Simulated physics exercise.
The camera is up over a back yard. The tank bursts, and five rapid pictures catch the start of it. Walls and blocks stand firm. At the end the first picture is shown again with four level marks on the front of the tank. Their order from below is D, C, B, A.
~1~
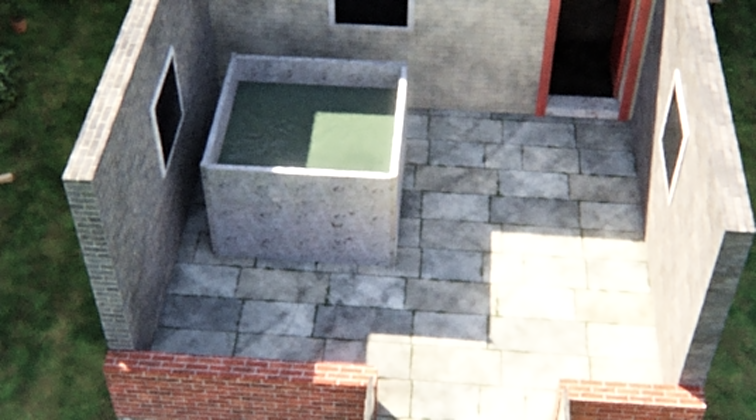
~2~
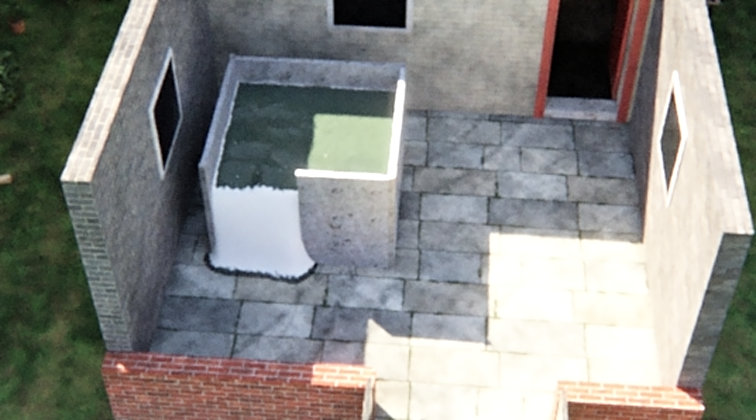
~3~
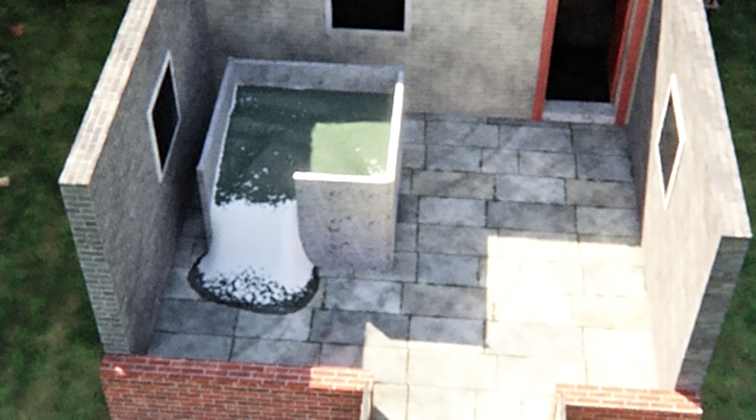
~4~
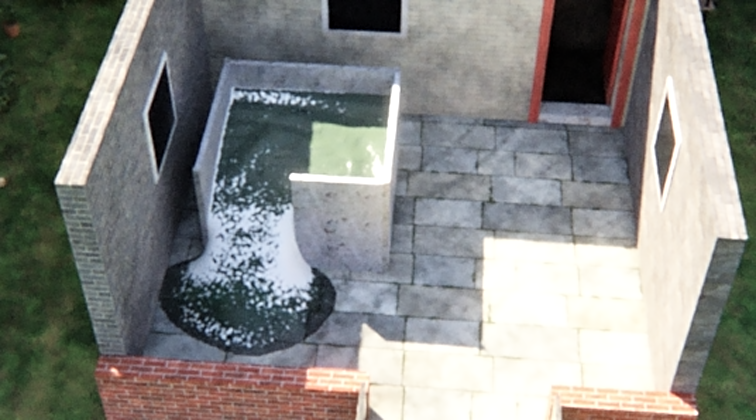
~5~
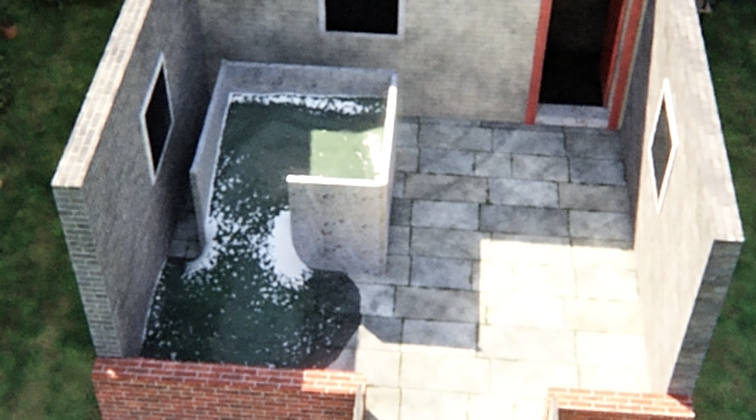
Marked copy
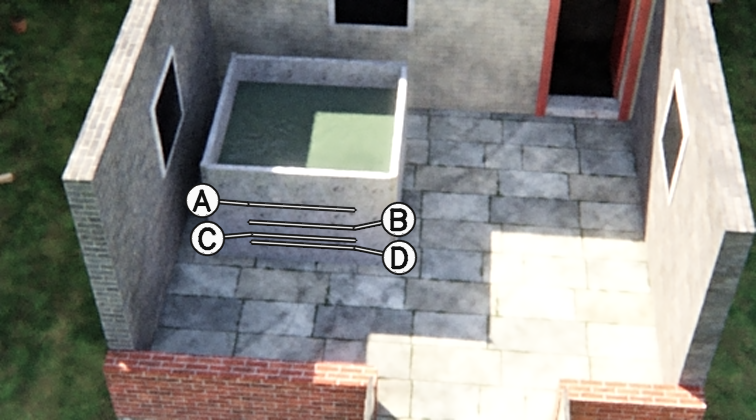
In a walled back yard, part of the front of a square stone tank opened on the left, and the greenish water poured out in a white, foamy rush, spreading across the paving toward the low brick wall.
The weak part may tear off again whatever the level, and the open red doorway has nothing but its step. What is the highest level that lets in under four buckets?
B.
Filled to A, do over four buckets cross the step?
Yes.
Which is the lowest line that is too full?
The answer is A.
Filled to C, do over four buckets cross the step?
No.
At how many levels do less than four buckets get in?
Three.
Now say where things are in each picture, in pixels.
In the first picture, water in the tank at rest, its middle at (311, 136); foot of the red doorway at (581, 117); open gate at (468, 368).
In the second picture, 2 % of the ground under water, visible out to (209, 255).
In the third picture, 4 % of the ground under water, visible out to (287, 306).
In the fourth picture, 9 % of the ground under water, visible out to (188, 317).
In the fifth picture, 16 % of the ground under water, visible out to (340, 331).
In white, A at (300, 207); B at (302, 225); C at (302, 237); D at (303, 245); from the bottom up D, C, B, A.
Choosing A, about 12 bucketfuls get in.
Choosing B, a bucket or two gets in.
Choosing C, nothing gets over.
Choosing D, nothing gets over.
